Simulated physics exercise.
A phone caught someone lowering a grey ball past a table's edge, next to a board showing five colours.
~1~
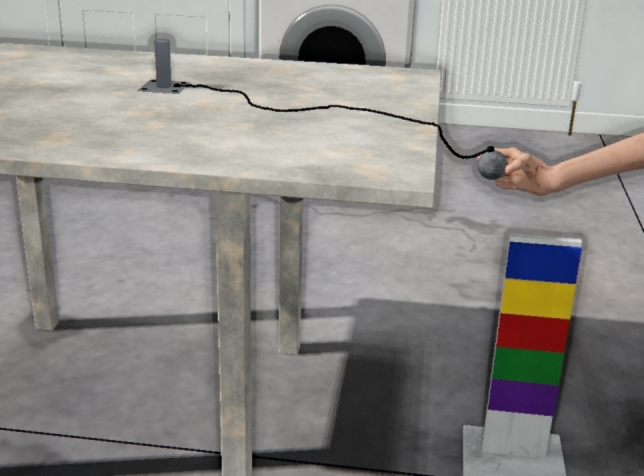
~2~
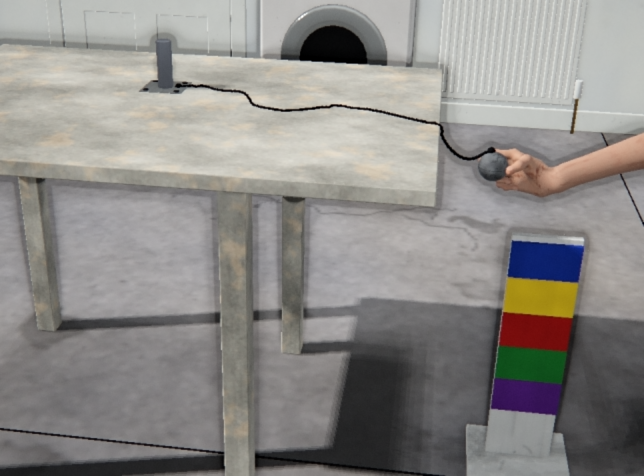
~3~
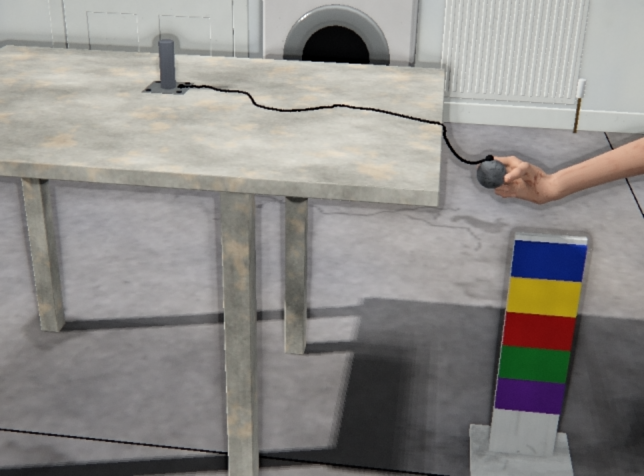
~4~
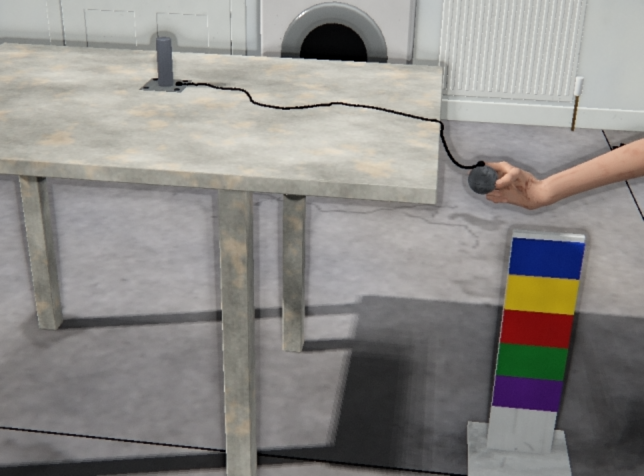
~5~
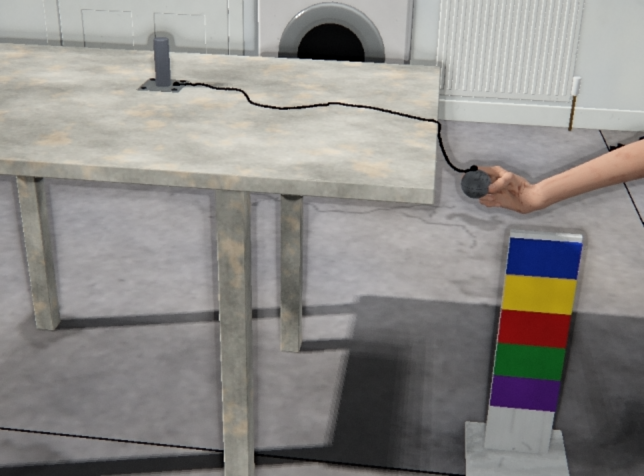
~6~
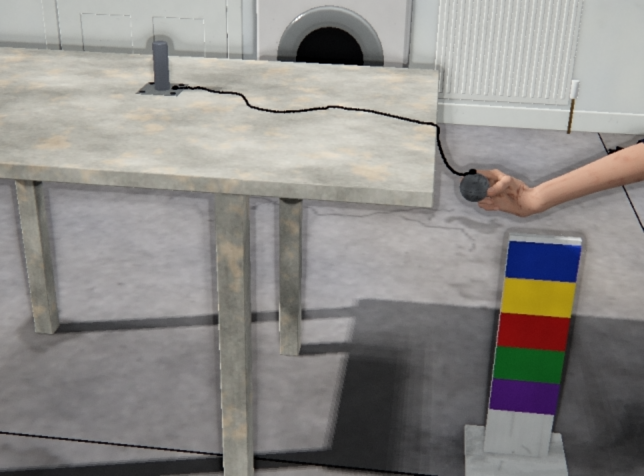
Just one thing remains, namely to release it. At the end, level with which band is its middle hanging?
Level with blue.
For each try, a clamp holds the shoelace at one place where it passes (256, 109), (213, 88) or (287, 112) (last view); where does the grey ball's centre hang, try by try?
Estimated pixels in sequence: (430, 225), (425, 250) and (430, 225).
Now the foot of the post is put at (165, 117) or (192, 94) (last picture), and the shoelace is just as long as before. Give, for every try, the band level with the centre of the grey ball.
Result 1: Yellow. Result 2: Yellow.
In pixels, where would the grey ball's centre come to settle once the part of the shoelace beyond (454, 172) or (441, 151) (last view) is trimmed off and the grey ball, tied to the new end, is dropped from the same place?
Try one: (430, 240); try two: (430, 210).
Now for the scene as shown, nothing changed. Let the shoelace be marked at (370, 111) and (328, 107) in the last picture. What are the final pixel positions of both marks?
The first ends at (414, 120) and the second at (370, 114).
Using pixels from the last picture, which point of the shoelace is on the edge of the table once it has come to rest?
It's the point at about (392, 116).
A little later, ball near (460, 256); level with blue.
Next, ball near (401, 245); level with blue.
Later still, ball near (435, 256); level with blue.
When it is over, ball near (427, 255); level with blue. The shoelace holds its middle at blue.
